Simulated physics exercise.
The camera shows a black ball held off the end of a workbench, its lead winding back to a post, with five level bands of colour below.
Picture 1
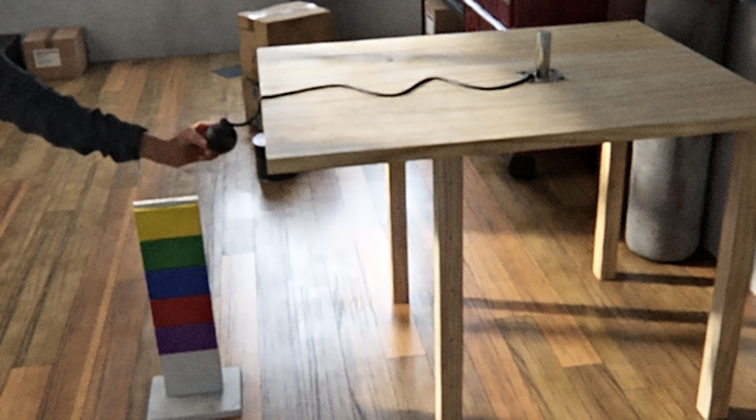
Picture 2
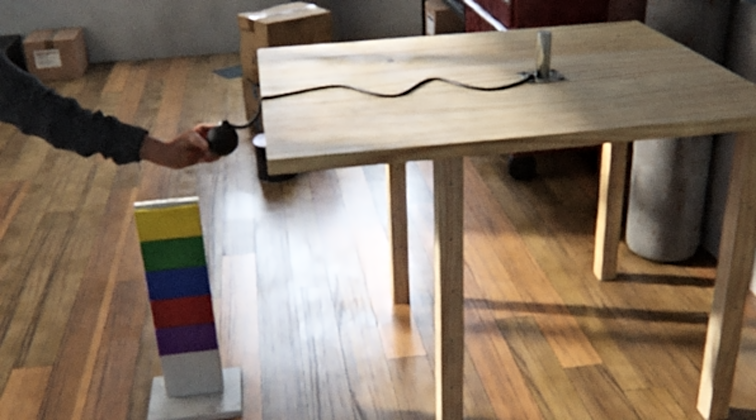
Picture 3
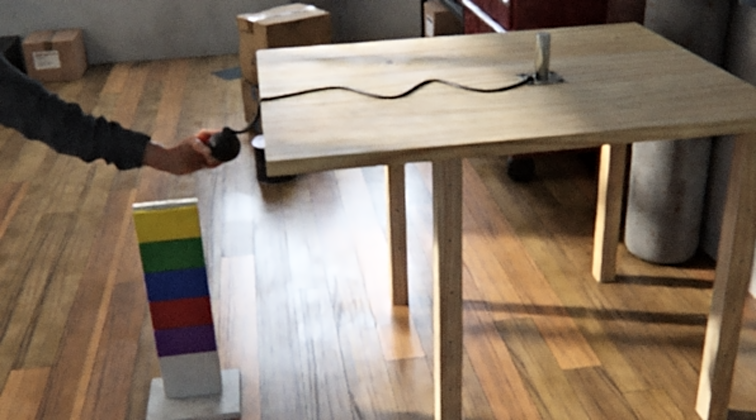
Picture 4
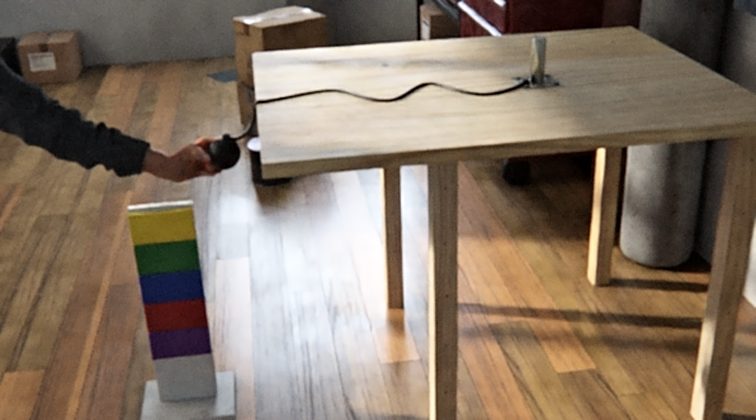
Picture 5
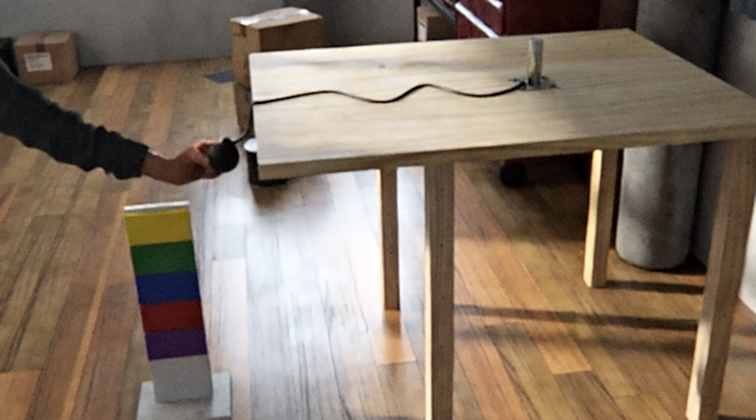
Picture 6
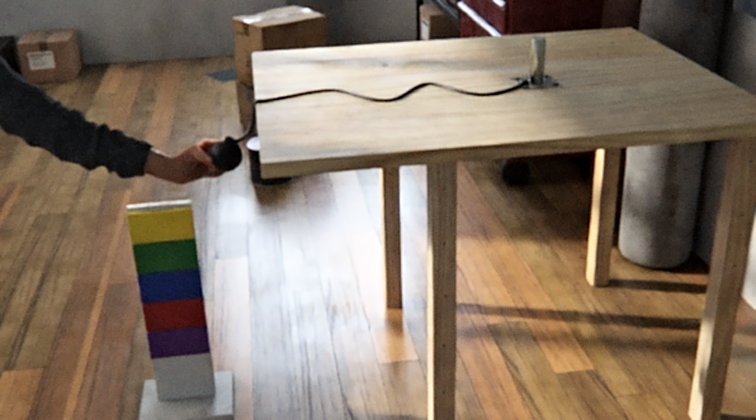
In a wood-floored workshop, a hand holding a black ball on a lead off a table's left end, barely moving above coloured bands.
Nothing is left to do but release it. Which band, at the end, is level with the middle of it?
The middle is level with green.
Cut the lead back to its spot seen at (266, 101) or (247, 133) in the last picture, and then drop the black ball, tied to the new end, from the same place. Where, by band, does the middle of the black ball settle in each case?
Cut one gives higher than all five; cut two gives yellow.
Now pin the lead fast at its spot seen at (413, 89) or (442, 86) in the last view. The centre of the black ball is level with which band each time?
Each in turn comes out as yellow, yellow.
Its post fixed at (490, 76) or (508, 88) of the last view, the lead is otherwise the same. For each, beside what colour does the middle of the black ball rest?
For the first spot, blue; for the second, blue.
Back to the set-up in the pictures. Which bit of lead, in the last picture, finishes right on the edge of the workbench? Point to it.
Near pixel (323, 91).
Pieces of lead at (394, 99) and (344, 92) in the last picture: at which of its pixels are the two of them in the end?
They end up at (341, 96) and (276, 101).
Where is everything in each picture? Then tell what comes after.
The first frame shows black ball (221, 138); yellow (168, 223); green (173, 254); blue (177, 283); red (182, 312); purple (186, 339).
The second frame shows black ball (223, 140); lead through (509, 86) (451, 82) (407, 92) (350, 87) (287, 95).
The third frame shows black ball (225, 146).
The fourth frame shows black ball (224, 154); lead through (504, 91) (446, 87) (402, 96) (345, 92) (281, 99).
The fifth frame shows black ball (224, 157).
The sixth frame shows black ball (226, 156); lead through (503, 92) (445, 87) (401, 96) (344, 92) (281, 98).
Early on, ball near (265, 238); level with green.
Midway, ball near (260, 242); level with green.
Finally, ball near (266, 242); level with green. Its centre hangs level with the green band.
